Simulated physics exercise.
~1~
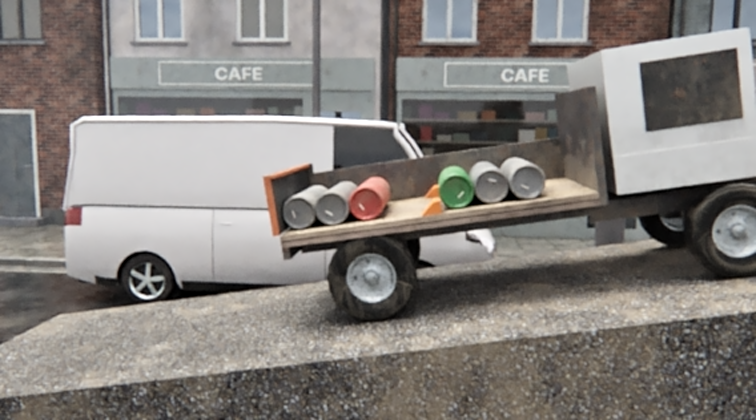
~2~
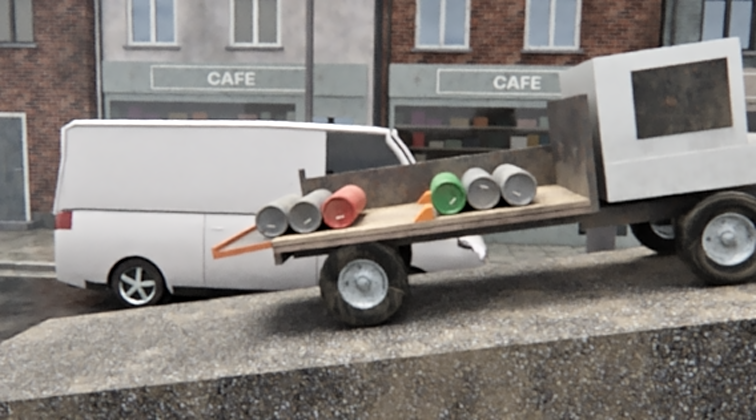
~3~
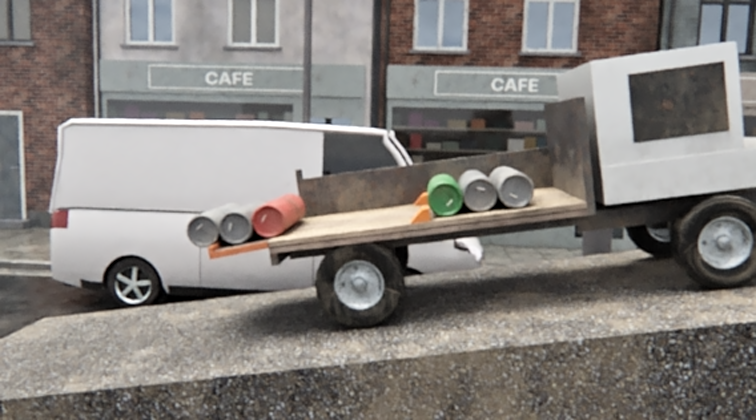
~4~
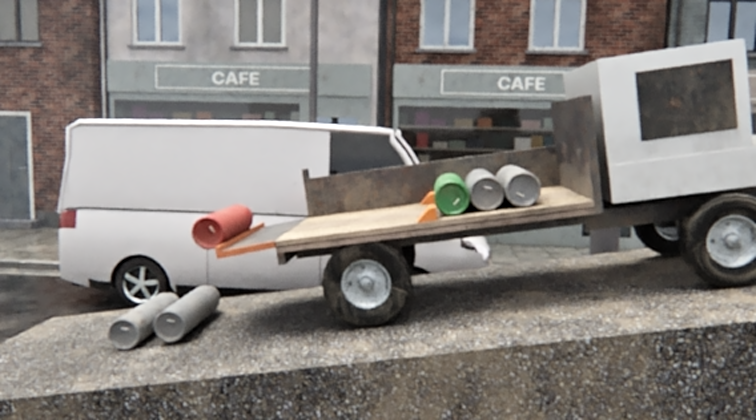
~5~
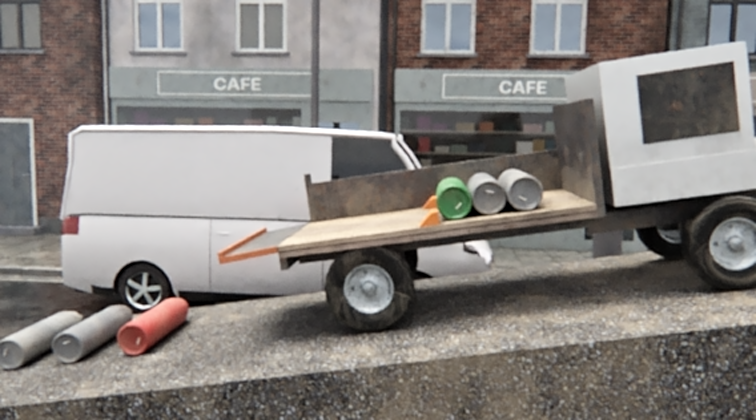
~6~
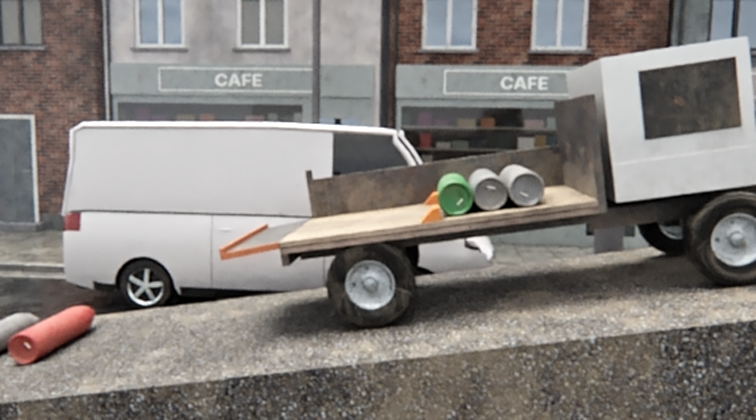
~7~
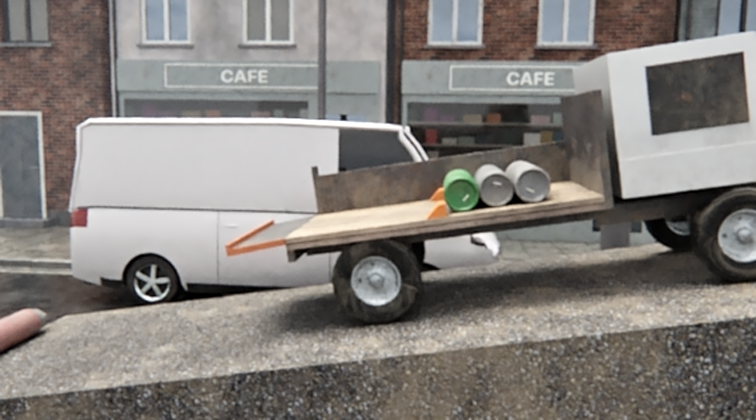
A white flatbed truck stands tail-down on a sloping grey surface, seen from the side by a slightly swaying camera, with a white van and brick-fronted cafes behind. On its wooden bed, two grey cylinders and a red one lie near the orange-edged tailgate, while a green one and two greys rest against an orange wedge. The gate drops open, and the rear three roll left onto it. The greys fall to the ground first, then the red follows. All three roll away down the slope, leaving the green and its grey neighbours aboard as the red slips almost out of view.
